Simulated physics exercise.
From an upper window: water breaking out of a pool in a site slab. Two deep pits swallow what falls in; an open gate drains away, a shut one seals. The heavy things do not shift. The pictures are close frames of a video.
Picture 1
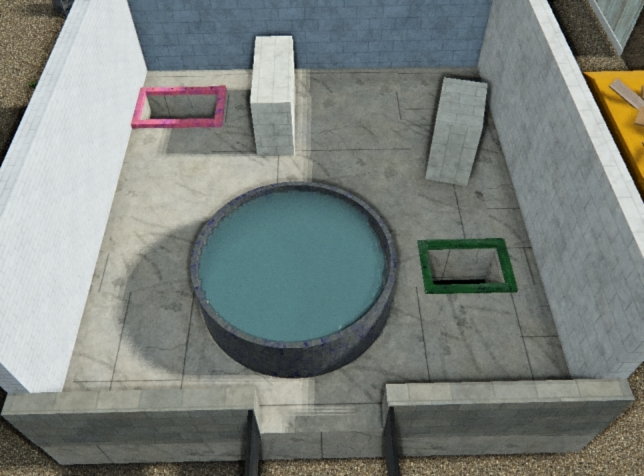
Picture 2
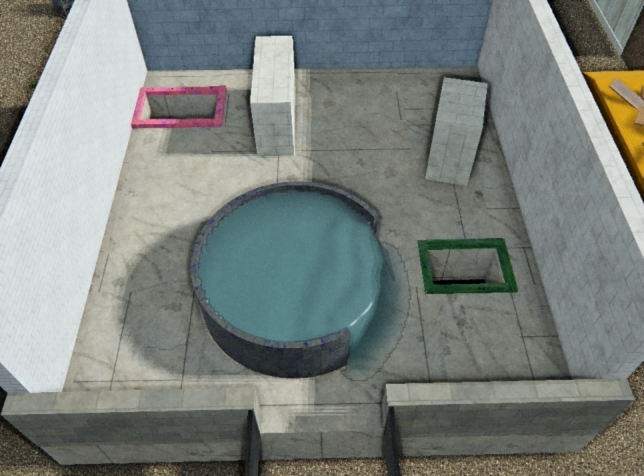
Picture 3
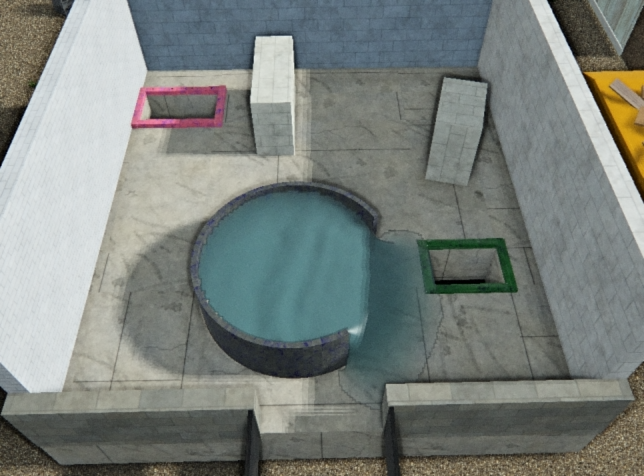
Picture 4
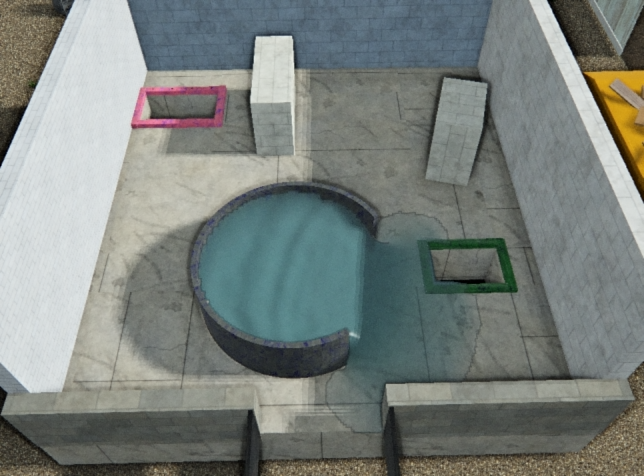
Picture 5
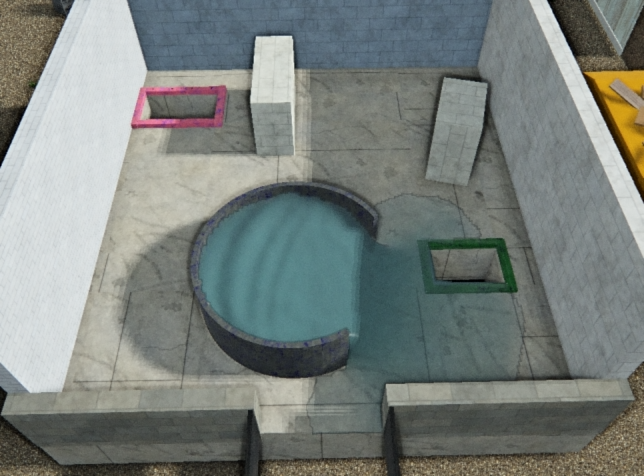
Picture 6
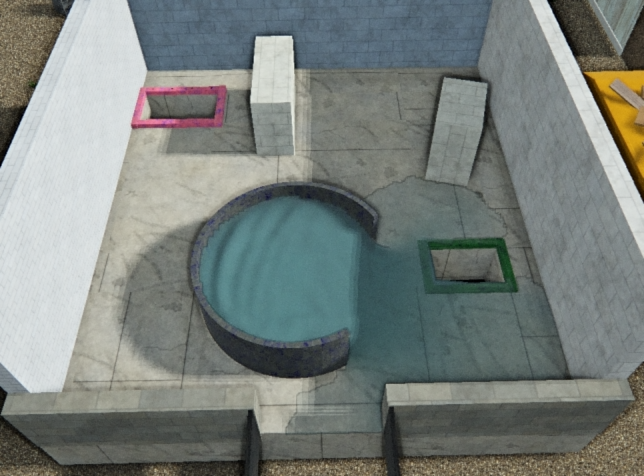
In a walled concrete yard, a round pool sat still until its right side opened and water poured out, spreading across the floor around the green-edged pit and toward the leaning block and right wall.
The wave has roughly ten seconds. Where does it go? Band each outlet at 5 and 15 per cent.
In the end: The gate takes between 5 and 15 %; the green pit takes more than 15 %; the pink pit takes less than 5 %.
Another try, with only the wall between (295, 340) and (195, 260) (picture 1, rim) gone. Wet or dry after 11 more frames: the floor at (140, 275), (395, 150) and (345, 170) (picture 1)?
In that order: Wet, not flooded, clear.
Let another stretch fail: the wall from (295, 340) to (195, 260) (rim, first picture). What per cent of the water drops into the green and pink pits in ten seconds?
Per cent: Green 0, pink 15.
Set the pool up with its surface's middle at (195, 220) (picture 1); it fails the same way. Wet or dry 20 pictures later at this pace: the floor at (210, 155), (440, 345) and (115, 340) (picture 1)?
In that order: Free of water, wet, free of water.
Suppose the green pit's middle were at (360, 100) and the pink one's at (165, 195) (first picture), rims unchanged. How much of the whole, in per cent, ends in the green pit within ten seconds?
Parts in a hundred: Green 12.
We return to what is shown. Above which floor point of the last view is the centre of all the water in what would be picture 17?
Near (406, 306).
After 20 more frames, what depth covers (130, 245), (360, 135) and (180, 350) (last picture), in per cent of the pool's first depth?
Roughly 0, 0 and 0 per cent, in turn.
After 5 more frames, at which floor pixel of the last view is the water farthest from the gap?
Near (500, 143).
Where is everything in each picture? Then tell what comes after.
In the first frame, the round pool at (294, 260) is whole and still.
In the second frame, water pours out at (386, 300) and has run to (348, 372).
In the third frame, the front is at (407, 236), out from the gap at (385, 300).
In the fourth frame, the front is at (421, 220), out from the gap at (385, 302).
In the fifth frame, water pours out at (385, 302) and has run to (443, 204).
In the sixth frame, water pours out at (385, 302) and has run to (464, 192).
A moment on, water covers 20 % of the floor; the gate 1 %, the green pit 8 %, the pink pit 0 %.
Next, water covers 25 % of the floor; the gate 1 %, the green pit 14 %, the pink pit 0 %.
Then, water covers 40 % of the floor; the gate 2 %, the green pit 26 %, the pink pit 0 %.
Later, water covers 70 % of the floor; the gate 6 %, the green pit 37 %, the pink pit 0 %.
In the end, water covers 85 % of the floor; the gate 9 %, the green pit 40 %, the pink pit 0 %.
